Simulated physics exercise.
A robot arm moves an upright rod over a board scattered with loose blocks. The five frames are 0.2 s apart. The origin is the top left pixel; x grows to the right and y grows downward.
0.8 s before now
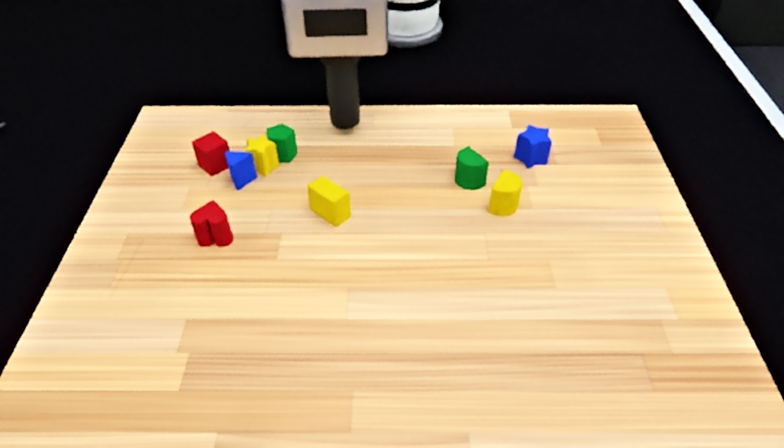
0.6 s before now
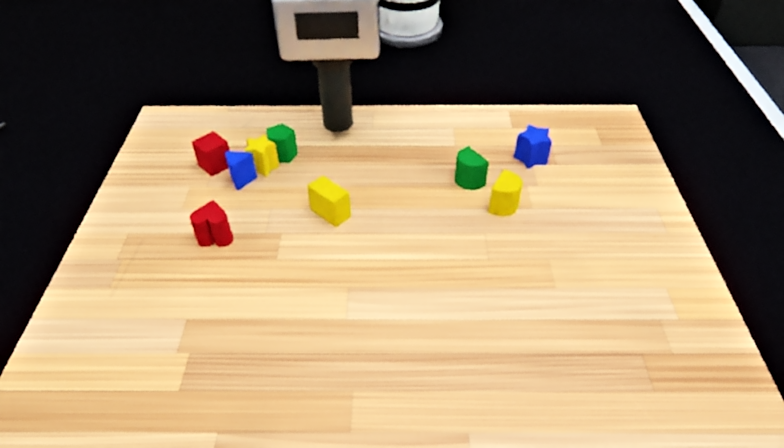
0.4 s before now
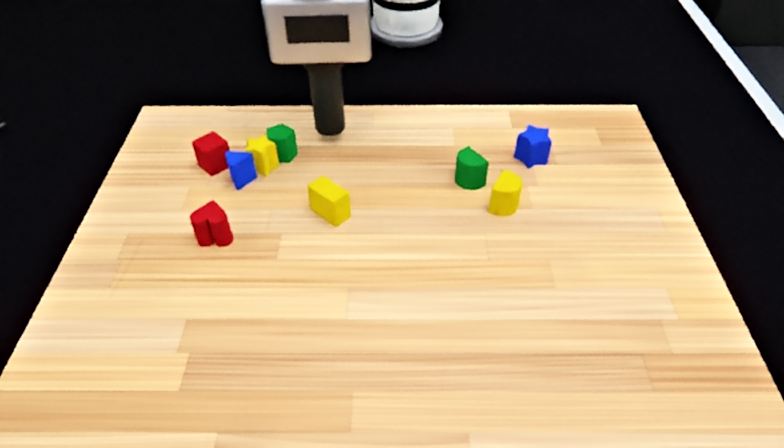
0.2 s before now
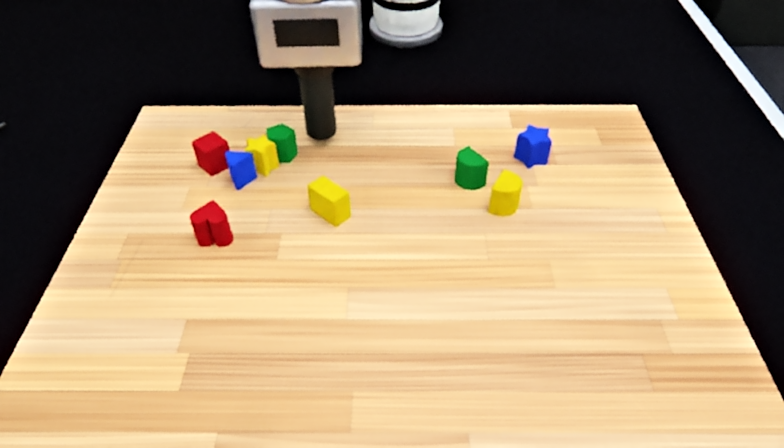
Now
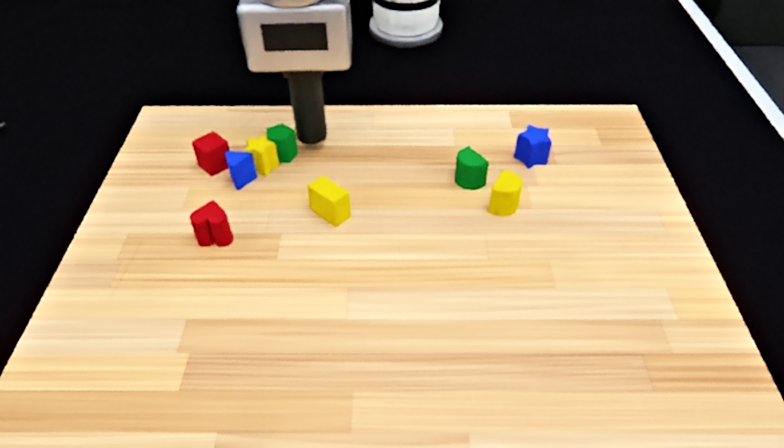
On a wooden board scattered with colourful blocks, a robot arm moving its dark upright rod slowly left while the blocks stay still.
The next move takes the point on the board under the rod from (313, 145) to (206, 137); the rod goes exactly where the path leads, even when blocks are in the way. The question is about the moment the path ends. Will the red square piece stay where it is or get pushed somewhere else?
The block stays on its spot.
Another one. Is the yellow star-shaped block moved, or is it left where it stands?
It is carried off its spot.
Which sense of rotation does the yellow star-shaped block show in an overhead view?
My prediction: CCW.
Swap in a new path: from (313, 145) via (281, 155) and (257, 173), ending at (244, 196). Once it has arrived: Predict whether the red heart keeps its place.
Same place.
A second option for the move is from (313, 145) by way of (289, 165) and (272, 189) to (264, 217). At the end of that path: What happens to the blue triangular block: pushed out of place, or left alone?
It moves.
What follows on the original path. One third of the way, rod (275, 133); blue triangular block (230, 162), turned 20° clockwise; yellow star-shaped block (247, 148), turned 30° anticlockwise; green pentagonal block (258, 134), turned 25° anticlockwise.
Two thirds of the way, rod (239, 130); blue triangular block (230, 162), turned 20° clockwise; yellow star-shaped block (247, 149), turned 35° anticlockwise; green pentagonal block (256, 134), turned 35° anticlockwise.
At the end, rod (204, 128); red square piece still; blue triangular block (230, 162), turned 20° clockwise; yellow star-shaped block (247, 149), turned 35° anticlockwise; green pentagonal block (256, 134), turned 35° anticlockwise.
